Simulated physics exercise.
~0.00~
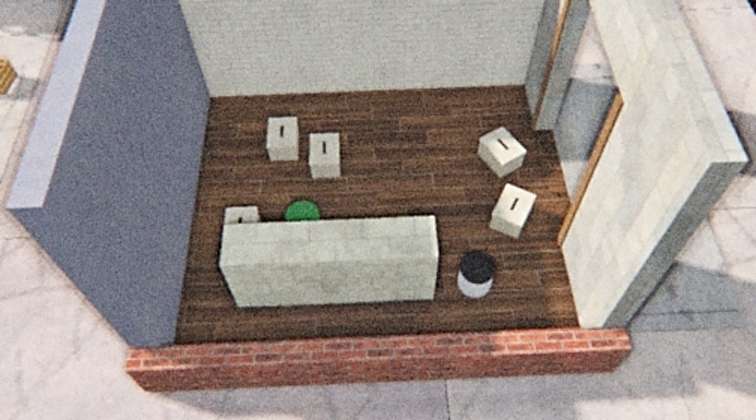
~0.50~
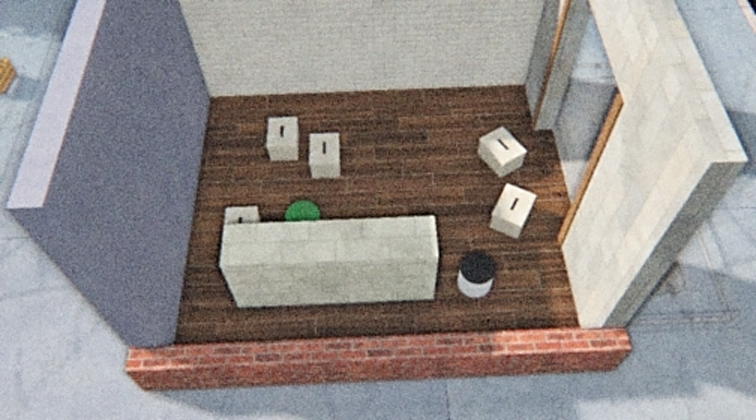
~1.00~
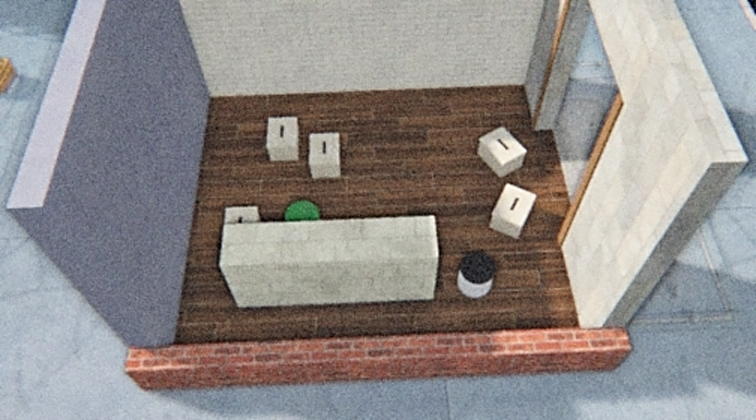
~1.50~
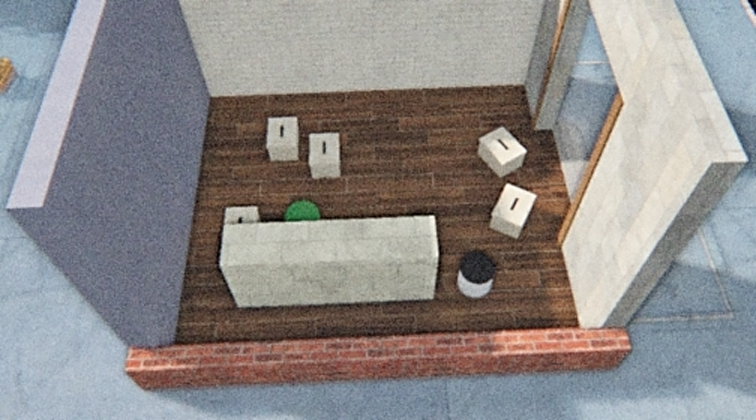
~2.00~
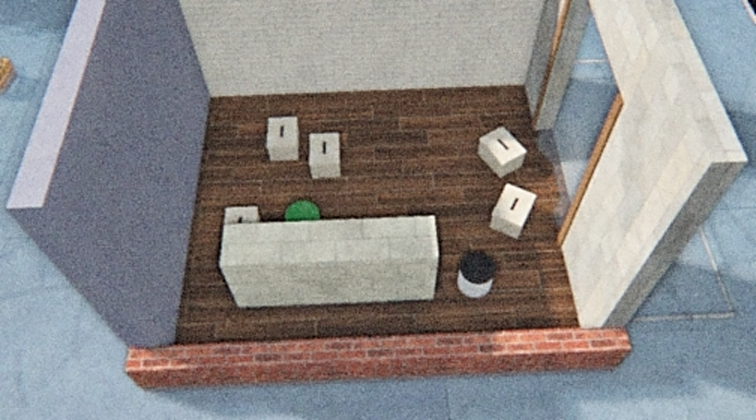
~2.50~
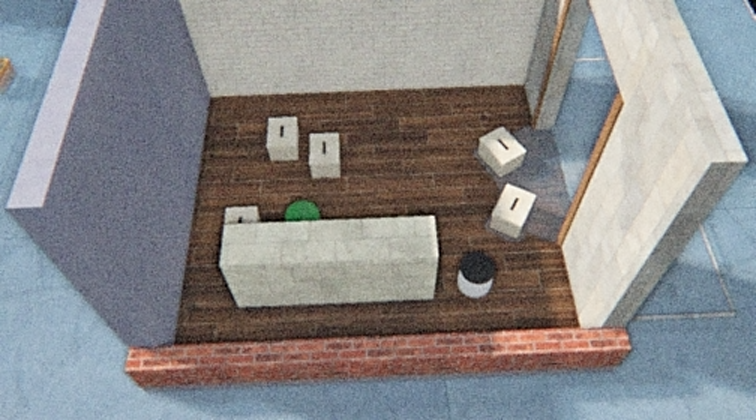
In a ground-floor office seen from above, pale boxes and a couple of round containers stayed put around a low wall while water covered the ground outside, then crept through the right-hand opening.
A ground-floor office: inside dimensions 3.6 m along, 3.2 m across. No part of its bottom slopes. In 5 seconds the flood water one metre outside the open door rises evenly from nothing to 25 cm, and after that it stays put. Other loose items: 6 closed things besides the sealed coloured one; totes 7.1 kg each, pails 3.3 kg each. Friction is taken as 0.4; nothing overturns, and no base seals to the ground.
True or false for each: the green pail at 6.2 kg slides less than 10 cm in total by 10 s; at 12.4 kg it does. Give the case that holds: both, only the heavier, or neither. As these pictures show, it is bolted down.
The case that holds: Neither.
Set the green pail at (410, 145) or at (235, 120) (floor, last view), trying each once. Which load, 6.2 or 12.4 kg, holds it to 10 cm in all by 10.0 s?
In order, no load succeeds and no load succeeds.
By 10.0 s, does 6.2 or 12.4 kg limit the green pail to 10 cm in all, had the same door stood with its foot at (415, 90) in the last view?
For that position, nothing offered succeeds.
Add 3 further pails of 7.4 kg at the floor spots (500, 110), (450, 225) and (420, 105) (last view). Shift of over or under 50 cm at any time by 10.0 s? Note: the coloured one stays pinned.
In the order given, within the mark, then beyond the mark, and last beyond the mark.
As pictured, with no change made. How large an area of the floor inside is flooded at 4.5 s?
Somewhere about 6.0 m2, give or take.
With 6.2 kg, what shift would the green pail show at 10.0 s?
About 100 cm.
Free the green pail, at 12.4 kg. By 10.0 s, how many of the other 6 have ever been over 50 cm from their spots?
The answer here is 6.
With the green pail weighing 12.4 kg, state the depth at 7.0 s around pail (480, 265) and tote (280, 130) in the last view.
3 and 20 cm.
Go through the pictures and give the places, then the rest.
The first frame shows the green pail at (302, 215) rests on the ground; 0.0 m2 under water; 0 of 7 have shifted.
The second frame shows the green pail at (302, 215) rests on the ground; 0.0 m2 under water; 0 of 7 have shifted.
The third frame shows the green pail at (302, 215), on the bottom; water covers 0.0 m2; 0 of 7 have shifted.
The fourth frame shows the green pail at (302, 215) rests on the ground; water covers 0.0 m2; 0 of 7 have shifted.
The fifth frame shows the green pail at (302, 215) rests on the ground; water covers 0.0 m2; 0 of 7 have shifted.
The sixth frame shows the green pail at (302, 215), on the bottom; water covers 0.5 m2; 0 of 7 have shifted.
After 3.5 s the green pail would be 0 cm from its start with 6.2 kg and 0 cm from its start with 12.4 kg; 0 cm of water round it then.
After 4.5 s the green pail would be 0 cm from its start with 6.2 kg and 0 cm from its start with 12.4 kg; 2 cm of water round it then.
After 7.0 s the green pail would be 69 cm from its start with 6.2 kg and 53 cm from its start with 12.4 kg; 10 cm of water round it then.
After 10.0 s the green pail would be 105 cm from its start with 6.2 kg and 72 cm from its start with 12.4 kg; 19 cm of water round it then.
